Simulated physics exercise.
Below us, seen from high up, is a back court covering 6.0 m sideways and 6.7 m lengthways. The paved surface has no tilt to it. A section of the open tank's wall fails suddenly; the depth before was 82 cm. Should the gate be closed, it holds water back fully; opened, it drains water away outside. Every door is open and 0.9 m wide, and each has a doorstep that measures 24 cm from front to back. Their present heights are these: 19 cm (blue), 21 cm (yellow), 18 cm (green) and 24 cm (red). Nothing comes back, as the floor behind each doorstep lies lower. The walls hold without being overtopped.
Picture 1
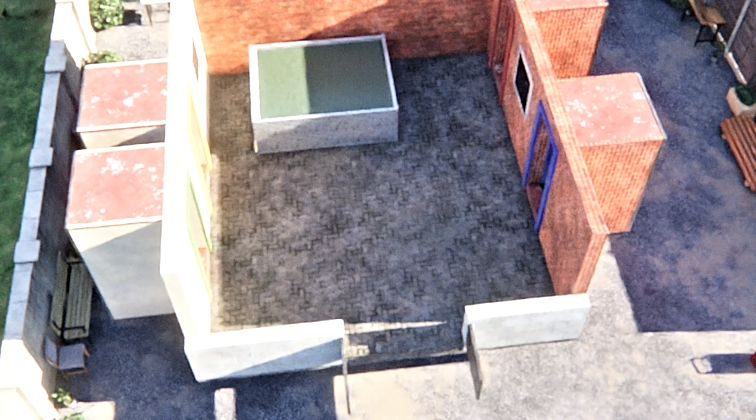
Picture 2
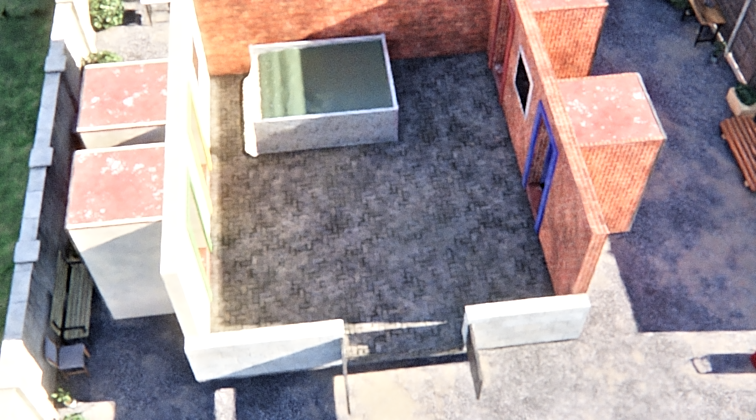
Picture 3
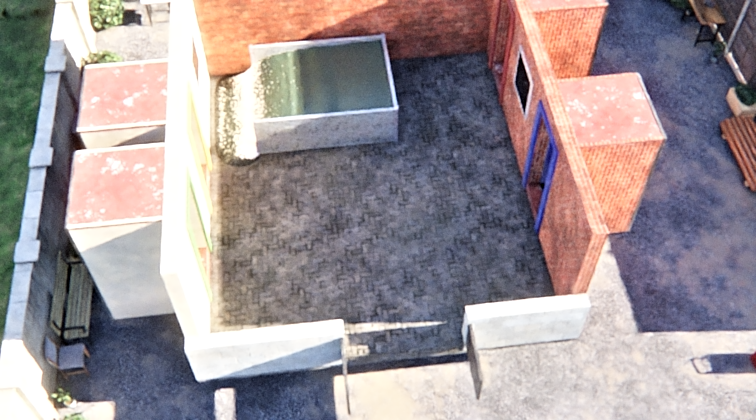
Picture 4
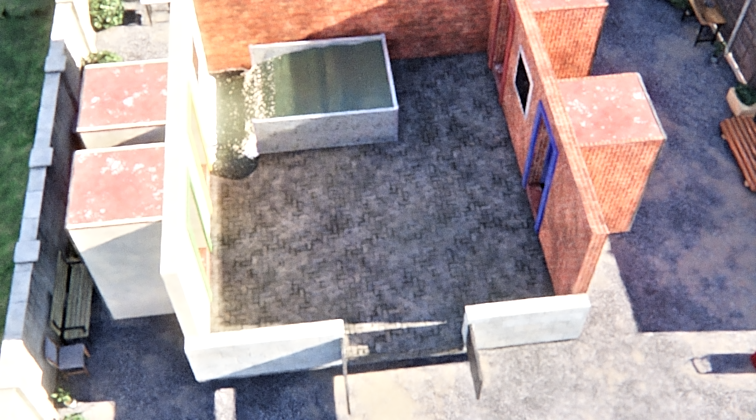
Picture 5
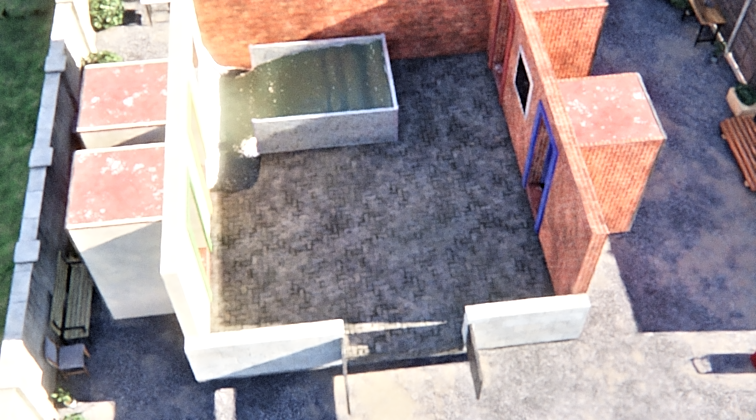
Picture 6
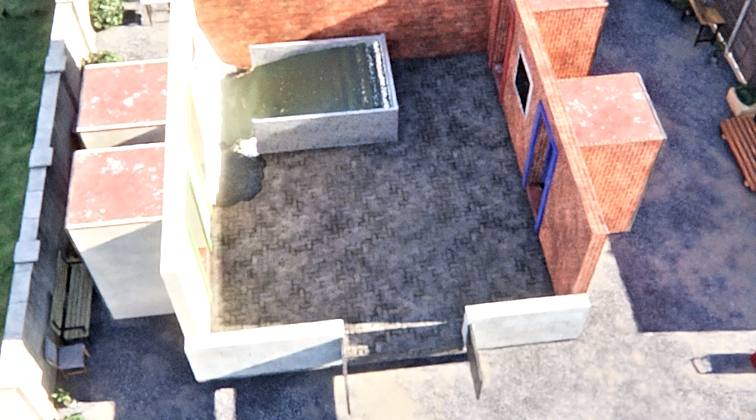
Water pouring from the left end of an open tank in a brick-walled paved court, spreading across the paving beside the left wall.
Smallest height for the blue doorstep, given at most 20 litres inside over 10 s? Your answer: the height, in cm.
About 7 cm.
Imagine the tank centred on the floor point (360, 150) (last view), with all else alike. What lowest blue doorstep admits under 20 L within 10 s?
A height near 13.5 cm.
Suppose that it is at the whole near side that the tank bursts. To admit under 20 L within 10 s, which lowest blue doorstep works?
Near 9.5 cm.
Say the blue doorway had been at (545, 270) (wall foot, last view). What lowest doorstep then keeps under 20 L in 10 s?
About 14.0 cm.
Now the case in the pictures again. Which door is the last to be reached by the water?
Last: Blue.
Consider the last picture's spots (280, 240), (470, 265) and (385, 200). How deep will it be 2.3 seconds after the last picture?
Close to 7, 0 and 1 cm, one after the other.
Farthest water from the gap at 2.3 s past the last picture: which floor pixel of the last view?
Lab note: Front tip approx. at (414, 336).
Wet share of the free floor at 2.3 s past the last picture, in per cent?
Approximately 50 %.
Then, 0.7 s after the last picture water covers 20 % of the floor, deepest (72 cm) near (209, 82); it has not reached the blue door.
Then, 2.3 s after the last picture water covers 50 % of the floor, deepest (40 cm) near (255, 136); it has not reached the blue door.
Then, 9.3 s after the last picture water covers 100 % of the floor, deepest (19 cm) near (253, 97); 10 cm at the blue door, 0 litres in over its 19 cm doorstep.
At the blue door as built, the water peaked near 12 cm, 8.3 s after the last picture.
Run again over the same 10 s with other heights there, 30 litres in over 6 cm, 10 litres over 8.5 cm. The limit of 20 litres is kept from about 7 cm up.
